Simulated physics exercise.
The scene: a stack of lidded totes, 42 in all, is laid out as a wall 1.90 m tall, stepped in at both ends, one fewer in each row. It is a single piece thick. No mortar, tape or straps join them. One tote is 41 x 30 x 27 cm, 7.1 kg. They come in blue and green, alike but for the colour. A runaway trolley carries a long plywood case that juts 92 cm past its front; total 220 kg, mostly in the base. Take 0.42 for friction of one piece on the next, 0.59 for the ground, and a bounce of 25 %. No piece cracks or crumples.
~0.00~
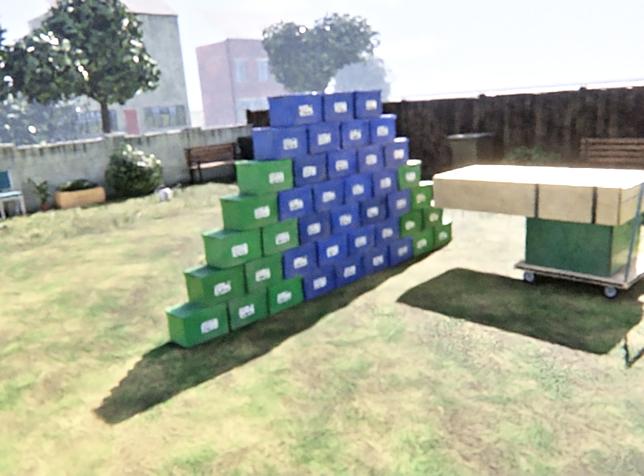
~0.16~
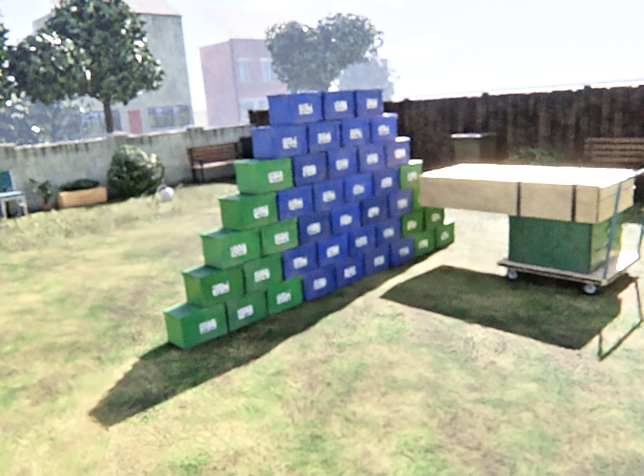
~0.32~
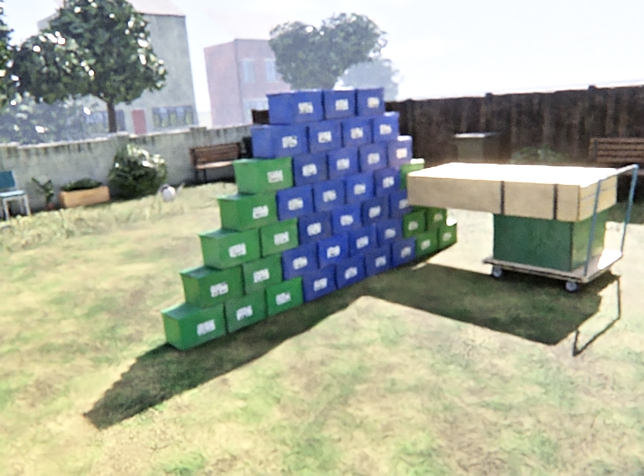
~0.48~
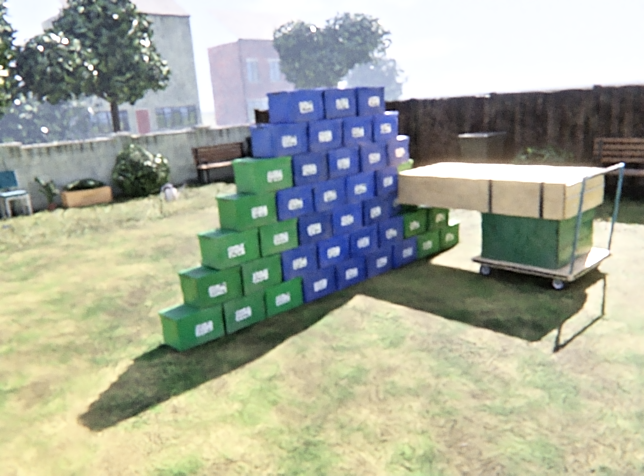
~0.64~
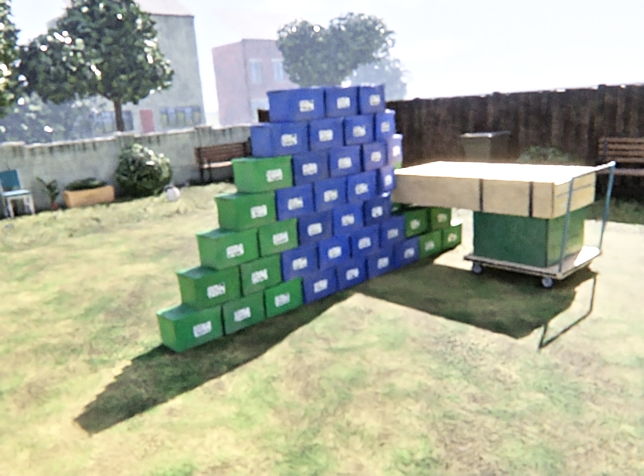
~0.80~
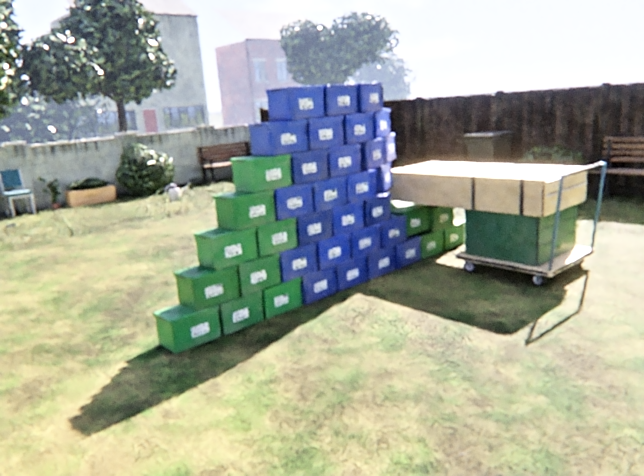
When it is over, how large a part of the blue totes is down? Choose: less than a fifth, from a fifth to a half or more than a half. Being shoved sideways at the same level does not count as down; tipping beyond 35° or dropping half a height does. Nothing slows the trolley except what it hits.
It comes to between a fifth and a half.
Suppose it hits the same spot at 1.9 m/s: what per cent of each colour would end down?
Then green 10, blue 30 per cent.
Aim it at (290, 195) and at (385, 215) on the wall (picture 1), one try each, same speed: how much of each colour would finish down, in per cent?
Green 20 then 30, blue 40 then 90 per cent.
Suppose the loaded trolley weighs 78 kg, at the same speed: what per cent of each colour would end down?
In that case green 0, blue 0 per cent.
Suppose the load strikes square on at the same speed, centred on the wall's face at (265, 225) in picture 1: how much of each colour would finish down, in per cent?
In that case green 30, blue 40 per cent.
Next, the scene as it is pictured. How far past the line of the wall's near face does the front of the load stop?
Roughly 100 cm.
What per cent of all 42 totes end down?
Near 25 per cent.
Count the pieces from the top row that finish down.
The count is 2.
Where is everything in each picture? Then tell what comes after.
In the first frame (we follow the side turned to the camera; the camera moves round a little), load (438, 186) 38 cm short of the wall; top blue tote (307, 109); top green tote (276, 177); no piece has moved.
In the second frame, load (424, 185) 18 cm short of the wall; top blue tote (307, 108).
In the third frame, load (411, 184) just touching; top blue tote (307, 107).
In the fourth frame, load (402, 183) 17 cm into the wall's line; top blue tote (307, 106); 6 stirred so far.
In the fifth frame, load 30 cm into the wall's line; top blue tote (308, 104); 9 stirred so far.
In the sixth frame, load 41 cm into the wall's line; top blue tote (307, 103); top green tote (273, 173); 9 stirred so far.
Around 1.14 s, load 63 cm past the wall's line, still rolling; none of the 27 blue totes down (2 of 42 in all colours); top blue tote unmoved.
Around 1.64 s, load 92 cm past the wall's line, still rolling; 4 of the 27 blue totes down (7 of 42 in all colours); top blue tote unmoved.
Around 2.02 s, load 1.01 m past the wall's line, still rolling; 8 of the 27 blue totes down (11 of 42 in all colours); top blue tote unmoved.
Around 2.60 s, load 1.01 m past the wall's line, stopped; 8 of the 27 blue totes down (11 of 42 in all colours); top blue tote unmoved.
Finally (3.6 s), load 1.01 m past the wall's line, stopped; 8 of the 27 blue totes down (11 of 42 in all colours); top blue tote unmoved; top green tote unmoved. That is 30 per cent. Seen by the last camera, middles, top blue tote near (296, 103), top green tote near (262, 173).
